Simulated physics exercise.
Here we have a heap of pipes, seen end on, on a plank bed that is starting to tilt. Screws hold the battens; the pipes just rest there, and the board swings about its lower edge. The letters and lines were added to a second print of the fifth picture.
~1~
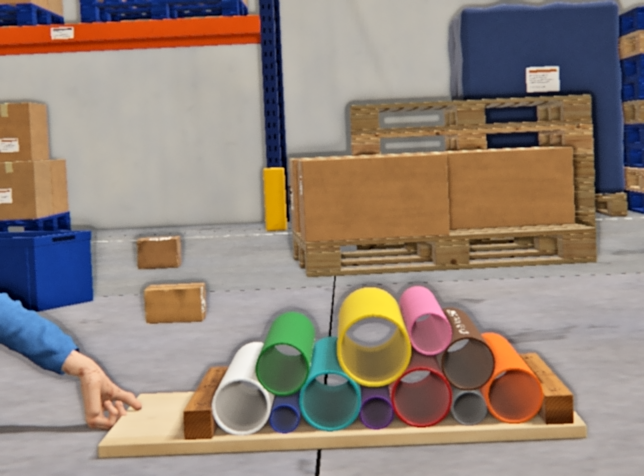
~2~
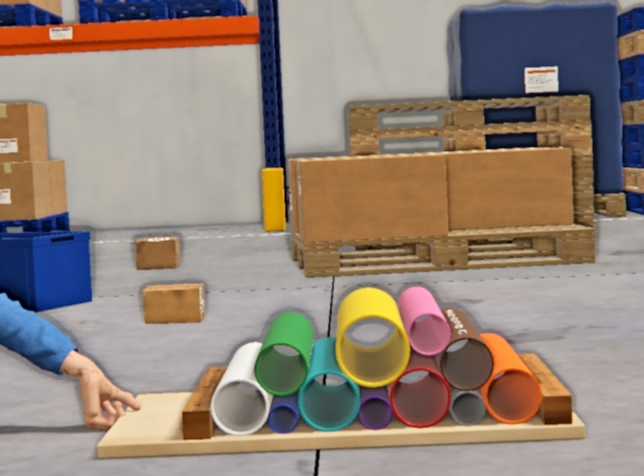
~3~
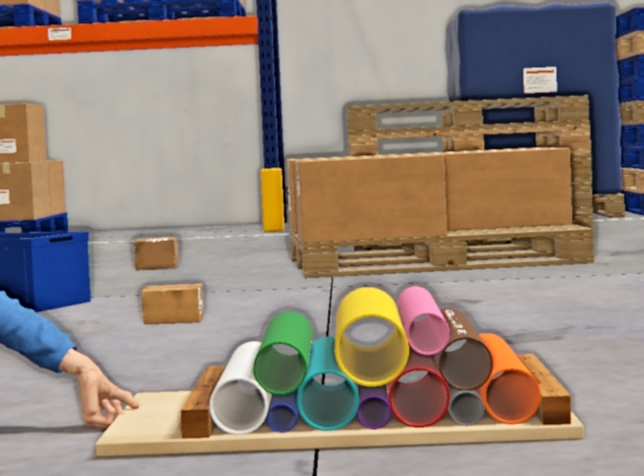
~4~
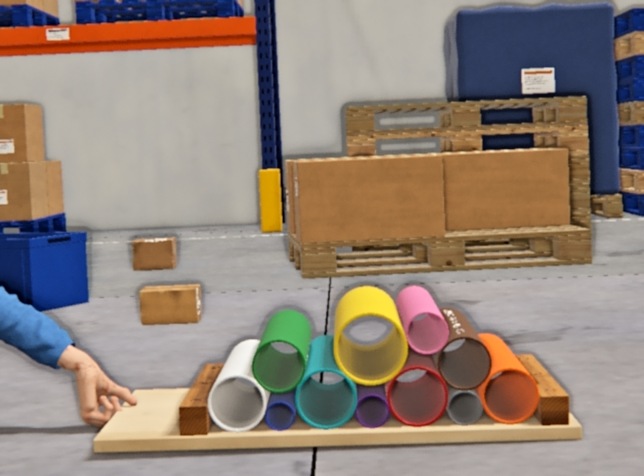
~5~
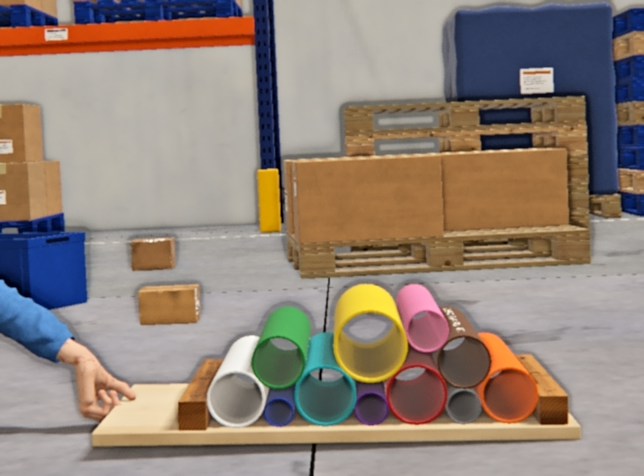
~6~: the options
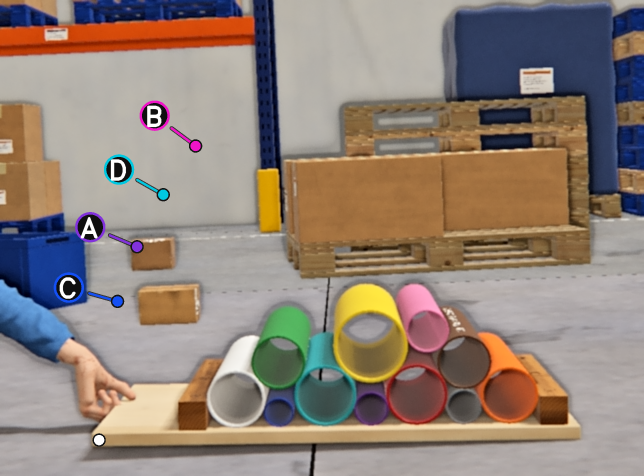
A hand in a blue sleeve reaches in from the left, touching the end of a pale plank on a grey warehouse floor, viewed from the front. Colourful pipes lie heaped end-on between two wooden battens, yellow high in the middle, white at left, orange at right, with boxes and pallets behind. The hand, plank and pipes stay almost still, while the whole view shifts very slightly.
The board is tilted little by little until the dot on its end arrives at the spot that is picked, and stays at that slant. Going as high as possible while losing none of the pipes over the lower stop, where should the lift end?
Raise it to B.
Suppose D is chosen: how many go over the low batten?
It comes to none.
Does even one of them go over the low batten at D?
No, at D.
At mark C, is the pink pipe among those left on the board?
Yes.
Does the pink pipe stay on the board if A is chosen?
Yes.
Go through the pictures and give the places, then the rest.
In the first picture, turquoise pipe (330, 401); purple pipe (377, 413); red pipe (422, 398).
In the second picture, red pipe (420, 398); grey pipe (468, 409).
In the third picture, board (339, 400); white pipe (239, 406); blue pipe (282, 418); pink pipe (428, 334).
In the fourth picture, board (337, 399); white pipe (237, 403); blue pipe (280, 416).
In the fifth picture, board (336, 396); white pipe (236, 399); blue pipe (279, 412).
On the marked copy, A at (137, 247); B at (196, 146); C at (118, 301); D at (163, 195); the white dot at (99, 440).
Taking B. A third of the way, board at 21°.
Two thirds of the way, board at 39°.
When it is over, board at 39°, none over the low batten.
As for the rest, A none over the low batten; C none over the low batten; D none over the low batten.
